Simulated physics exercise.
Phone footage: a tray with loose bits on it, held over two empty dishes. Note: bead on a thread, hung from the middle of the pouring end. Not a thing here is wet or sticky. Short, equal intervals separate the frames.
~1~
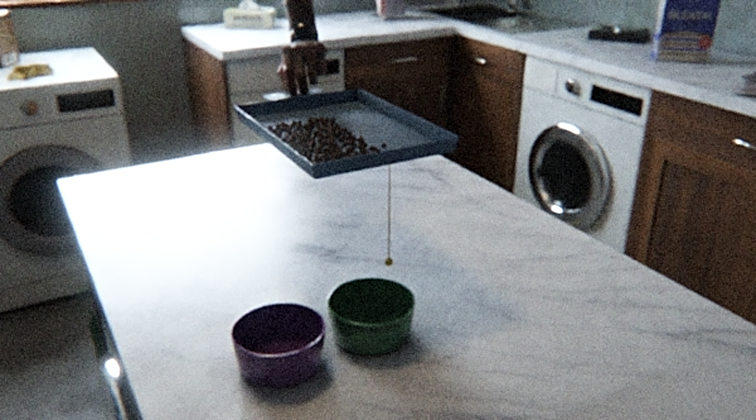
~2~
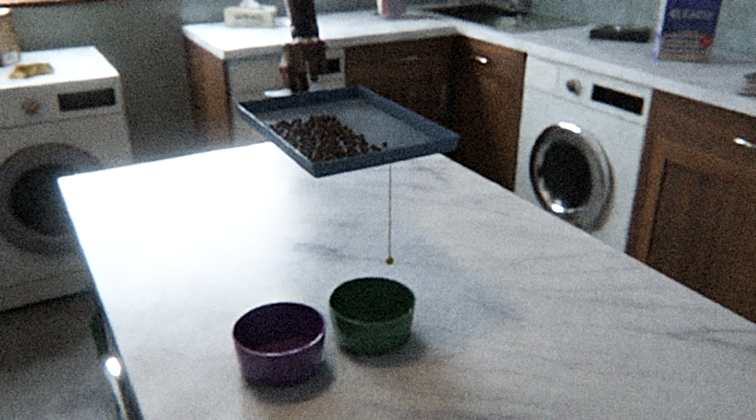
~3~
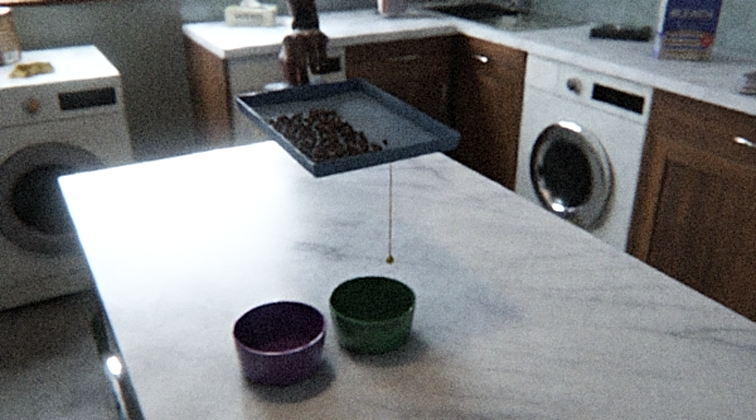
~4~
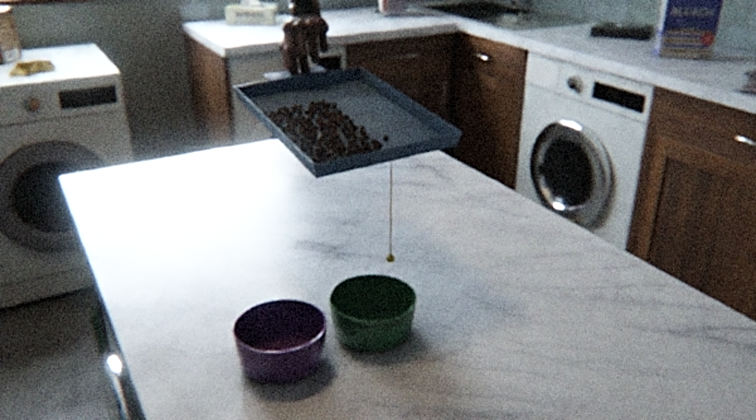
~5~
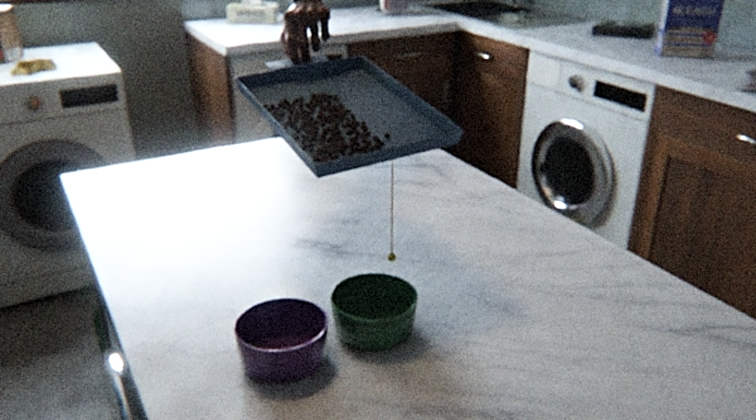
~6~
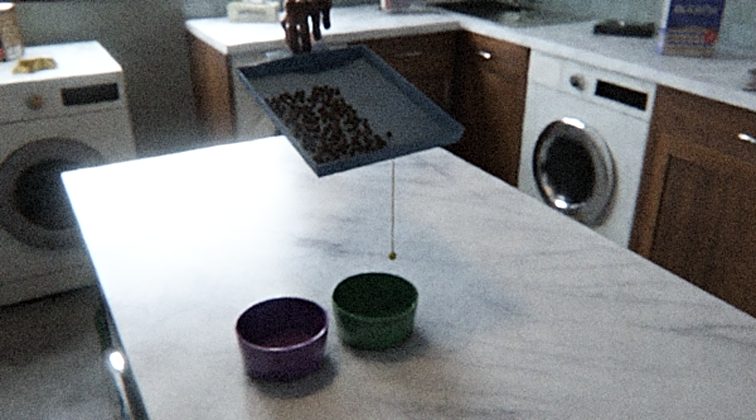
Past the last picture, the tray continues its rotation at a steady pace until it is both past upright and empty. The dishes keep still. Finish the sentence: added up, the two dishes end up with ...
... over half of it.
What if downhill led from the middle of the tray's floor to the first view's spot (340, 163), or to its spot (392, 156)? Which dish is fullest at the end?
On the first try it's the right-side dish, on the second the right-side dish.
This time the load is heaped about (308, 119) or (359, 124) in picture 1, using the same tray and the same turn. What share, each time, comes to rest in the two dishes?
Close to 70 %, followed by close to 60 %.
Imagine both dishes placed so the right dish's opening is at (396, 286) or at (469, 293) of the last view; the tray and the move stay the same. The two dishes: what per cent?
I'd say about 80 percent, followed by about 10 percent.
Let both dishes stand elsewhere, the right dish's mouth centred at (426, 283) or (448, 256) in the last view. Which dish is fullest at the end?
In turn: The left-hand dish; the dish on the left.
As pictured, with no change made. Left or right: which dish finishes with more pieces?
Fuller: Right.
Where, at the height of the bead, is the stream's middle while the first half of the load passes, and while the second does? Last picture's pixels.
First roughly (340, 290), then roughly (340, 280).
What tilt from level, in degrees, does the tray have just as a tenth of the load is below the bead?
The angle is around 85°.
Shortly afterwards, tray tipped steeply; all but a few on the tray; only a few in the air.
Next, tray tipped right over; near a third on the tray; a little in the left dish; near a quarter in the right dish; a little outside both; near a quarter in the air.
Some moments later, tray tipped past a quarter turn; a little in the left dish; near two thirds in the right dish; near a third outside both.
In the end, tray tipped past a quarter turn; a little in the left dish; near two thirds in the right dish; near a third outside both.
